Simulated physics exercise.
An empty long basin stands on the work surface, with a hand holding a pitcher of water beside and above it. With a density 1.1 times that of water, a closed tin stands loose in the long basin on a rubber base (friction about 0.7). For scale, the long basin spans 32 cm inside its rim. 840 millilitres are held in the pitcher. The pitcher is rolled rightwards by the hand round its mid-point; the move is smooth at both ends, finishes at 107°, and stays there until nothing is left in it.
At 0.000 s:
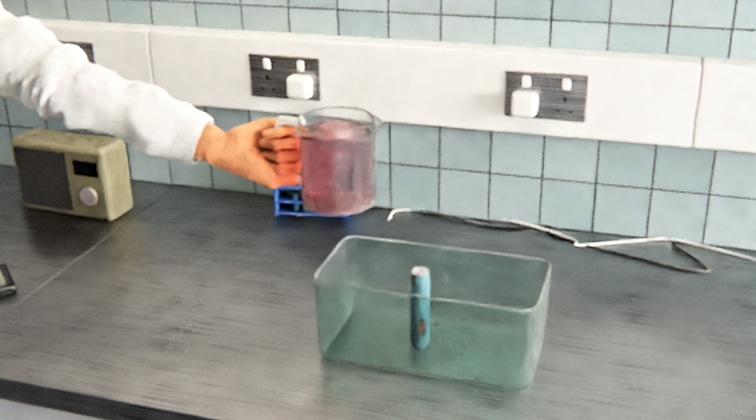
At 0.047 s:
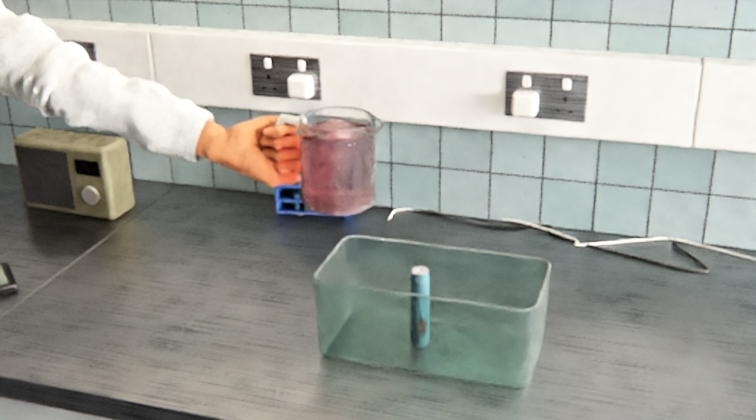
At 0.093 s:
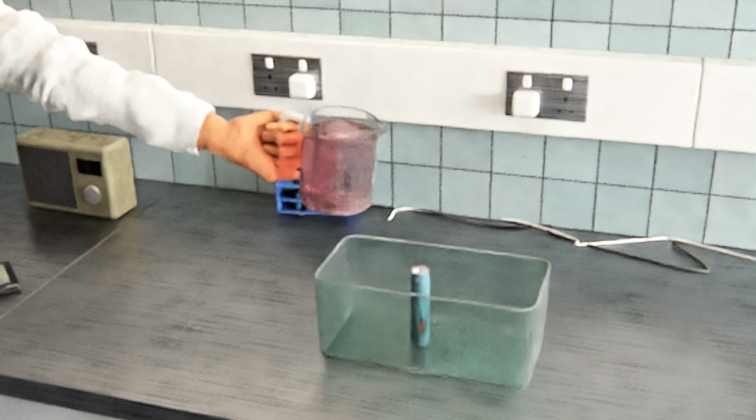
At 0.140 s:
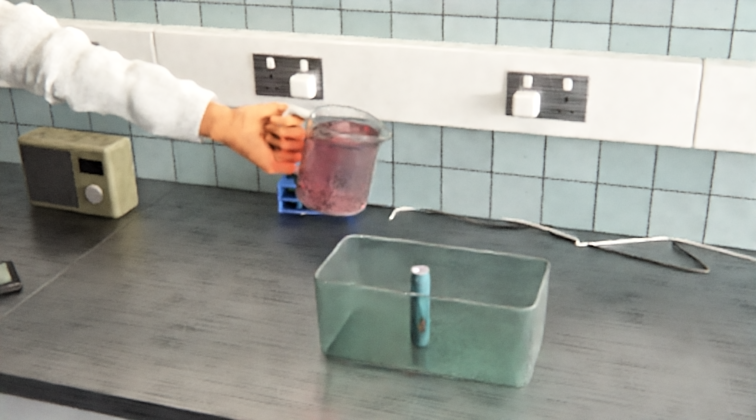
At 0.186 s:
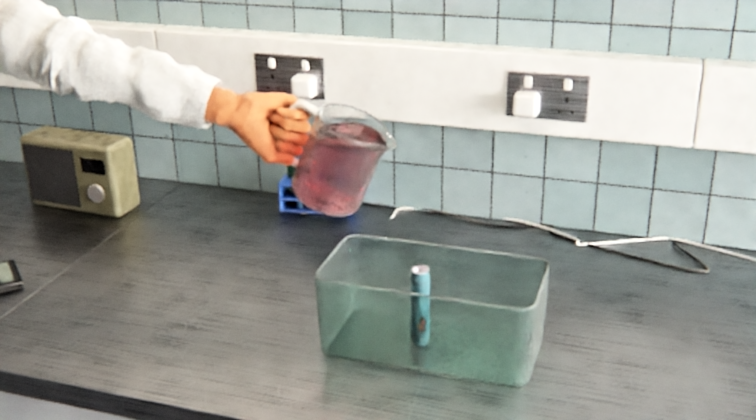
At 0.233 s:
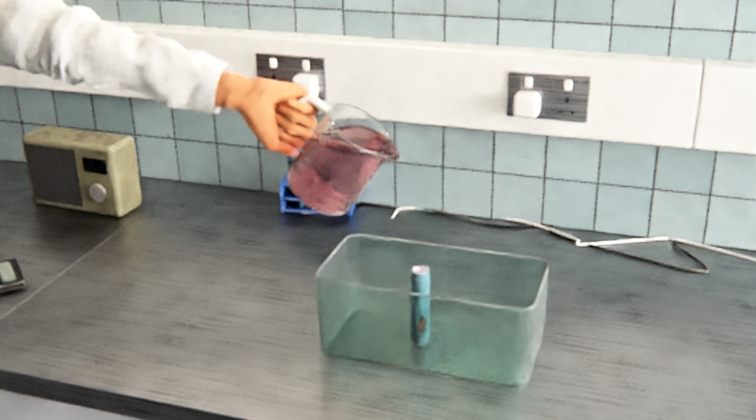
A hand holding a clear pitcher of pinkish liquid tilts it rightwards above a glassy basin with a small upright cylinder inside.
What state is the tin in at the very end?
The tin is on its side.
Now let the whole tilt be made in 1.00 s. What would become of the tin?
The tin would overturn.
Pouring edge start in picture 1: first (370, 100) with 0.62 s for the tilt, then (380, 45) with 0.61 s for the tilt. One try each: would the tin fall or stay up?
Trial 1 - tin tips; trial 2 - tin stays standing.
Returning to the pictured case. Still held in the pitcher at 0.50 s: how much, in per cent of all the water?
About 58 per cent.
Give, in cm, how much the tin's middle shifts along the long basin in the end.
8.0 cm.
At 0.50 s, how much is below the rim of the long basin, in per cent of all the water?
Around 14%.
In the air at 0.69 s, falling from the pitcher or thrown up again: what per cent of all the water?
18 in a hundred, give or take.
Then, 0.50 s in, the tilt is 98° and 59 per cent is still to pour; the tin stands where it began.
Then, 0.69 s in, the tilt is 107° and 17 per cent is still to pour; the tin stands where it began.
Then, 0.89 s in, the tilt is 107° and 3 per cent is still to pour; the tin leans 4°.
Then, 1.11 s in, the tilt is 107° and 0 per cent is still to pour; the tin leans 57°.
Finally, the tin lies on its side.
